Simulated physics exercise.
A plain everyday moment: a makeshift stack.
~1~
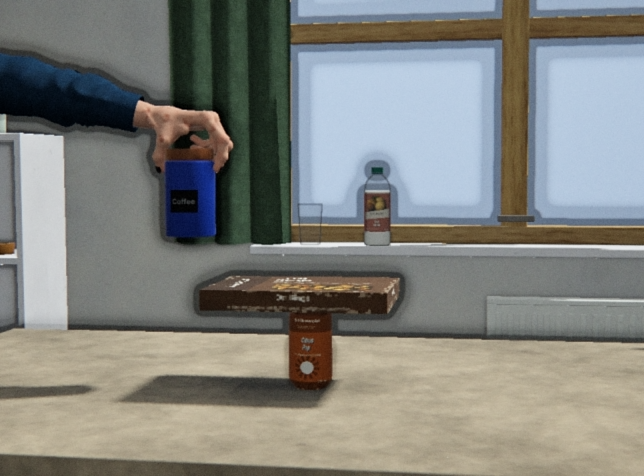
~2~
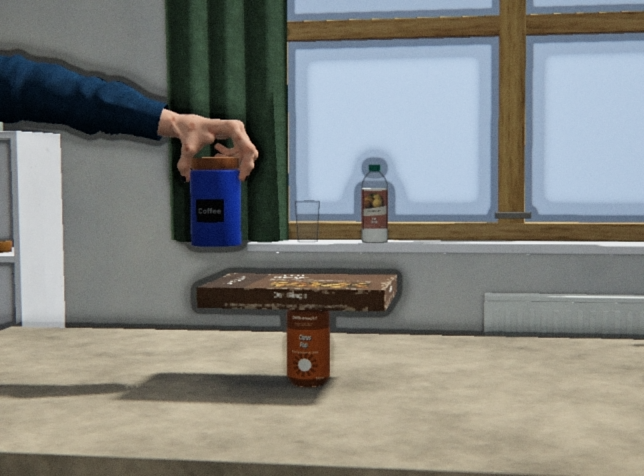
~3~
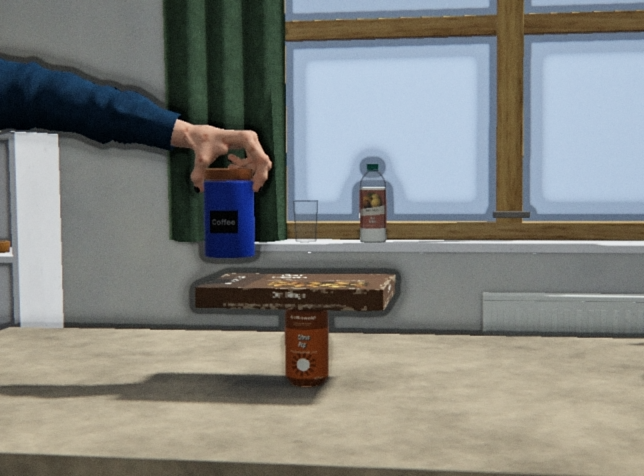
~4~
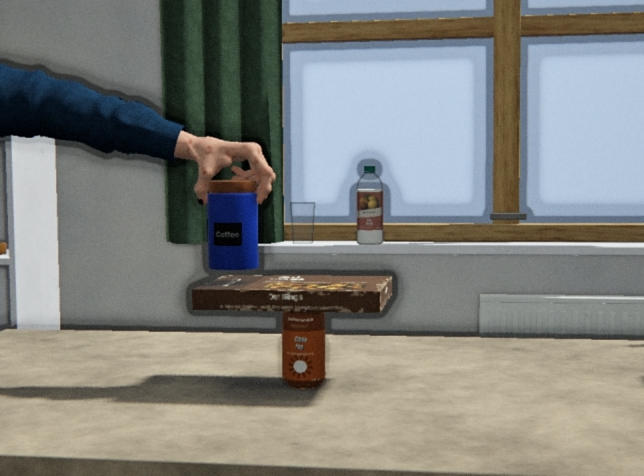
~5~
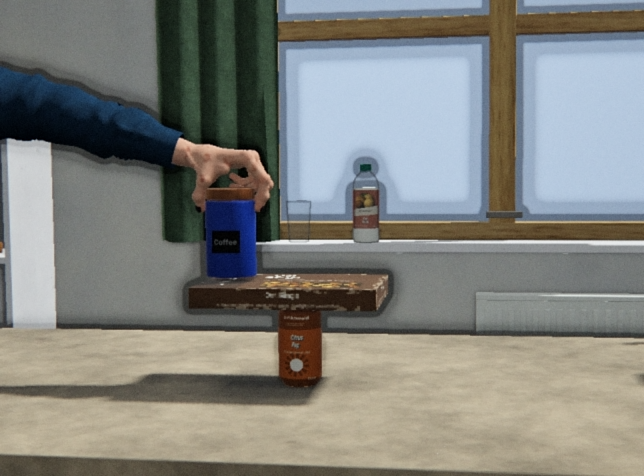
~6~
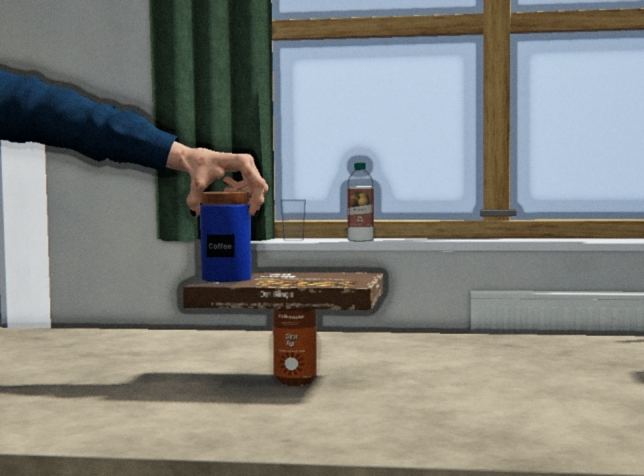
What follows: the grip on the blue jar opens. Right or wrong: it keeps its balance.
Wrong.
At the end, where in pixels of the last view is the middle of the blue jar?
About (151, 357).
Then, 0.30 s later than the last frame, blue jar now fallen; brown packet tilted by 43°.
Then, 0.40 s later than the last frame, brown packet tilted by 74°.
Then, 0.70 s later than the last frame, brown packet on its side.
Then, 1.00 s later than the last frame, brown packet now fallen.
When it is over, fallen, blue jar and brown packet; orange can as before. End places, in pixels of the last picture, blue jar near (152, 356). The stack loses its balance.
